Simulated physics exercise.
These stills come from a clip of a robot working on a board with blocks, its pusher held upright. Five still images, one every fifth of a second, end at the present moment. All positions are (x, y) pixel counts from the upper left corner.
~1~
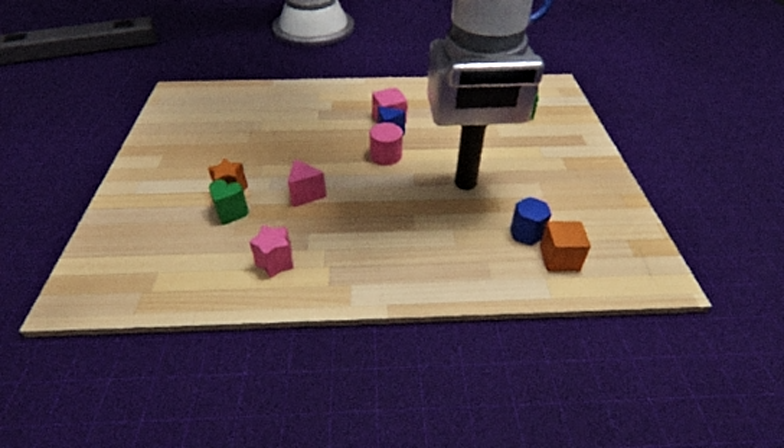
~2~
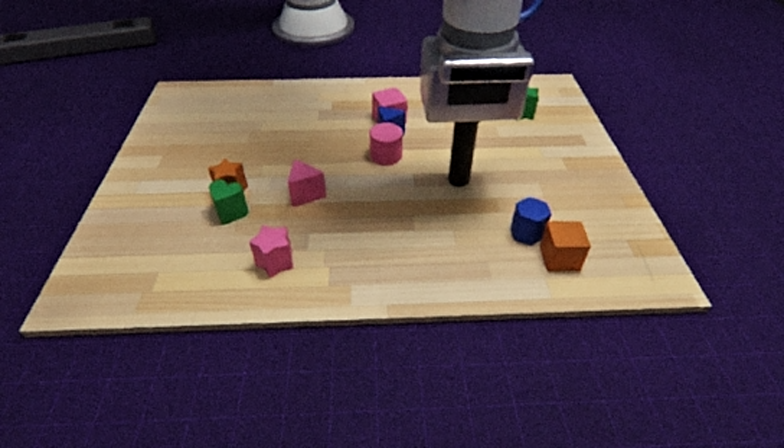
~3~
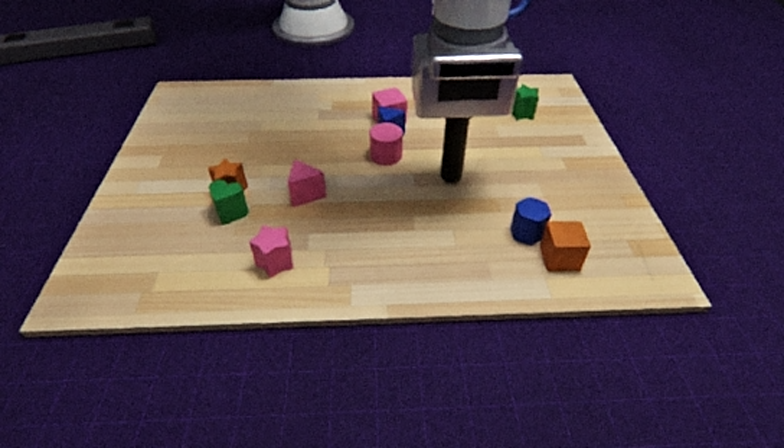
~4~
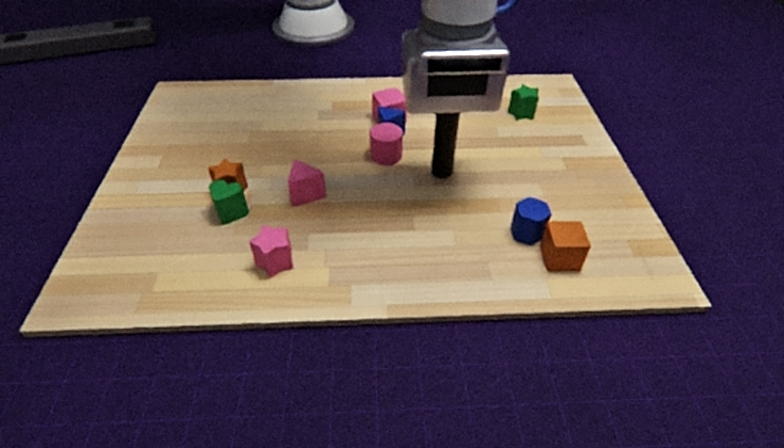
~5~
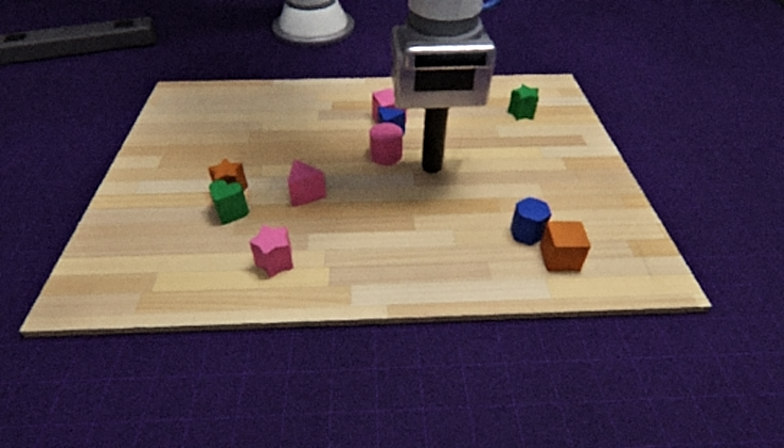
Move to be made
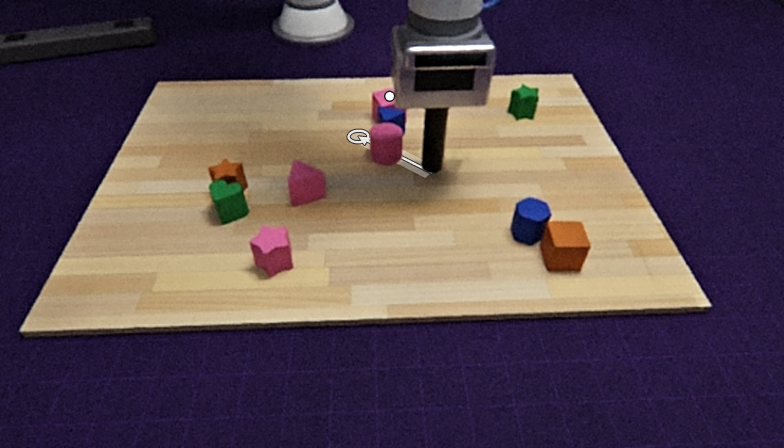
A robot arm's black pusher moves slightly left across a wooden board of still, coloured blocks.
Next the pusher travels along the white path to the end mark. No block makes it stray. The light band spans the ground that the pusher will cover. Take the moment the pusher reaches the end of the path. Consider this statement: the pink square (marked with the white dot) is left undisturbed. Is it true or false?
False.
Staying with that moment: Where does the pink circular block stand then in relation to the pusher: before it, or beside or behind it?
I'd say the pink circular block has slipped off and sits beside or behind the pusher.
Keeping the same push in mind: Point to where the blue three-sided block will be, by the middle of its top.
It comes to (371, 104).
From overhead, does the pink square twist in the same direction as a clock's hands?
I'd say yes.
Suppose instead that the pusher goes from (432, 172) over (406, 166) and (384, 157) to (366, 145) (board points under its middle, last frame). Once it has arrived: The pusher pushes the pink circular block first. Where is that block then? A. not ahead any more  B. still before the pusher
Answer: B.
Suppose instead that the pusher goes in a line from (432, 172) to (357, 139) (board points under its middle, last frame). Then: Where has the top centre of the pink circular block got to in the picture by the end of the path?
In the picture, that point is around (329, 120).
Path on the board, straight from (432, 172) to (358, 136); the dot is on the pink square.
On the path given first. One third of the way, pusher at (406, 155); pink circular block at (380, 130).
Two thirds of the way, pusher at (381, 143); pink circular block at (354, 124); blue three-sided block at (386, 110); pink square at (390, 94).
At the end, pusher at (358, 132); pink circular block at (335, 121); blue three-sided block at (371, 104), turned 60° clockwise; pink square at (391, 91), turned 25° clockwise.
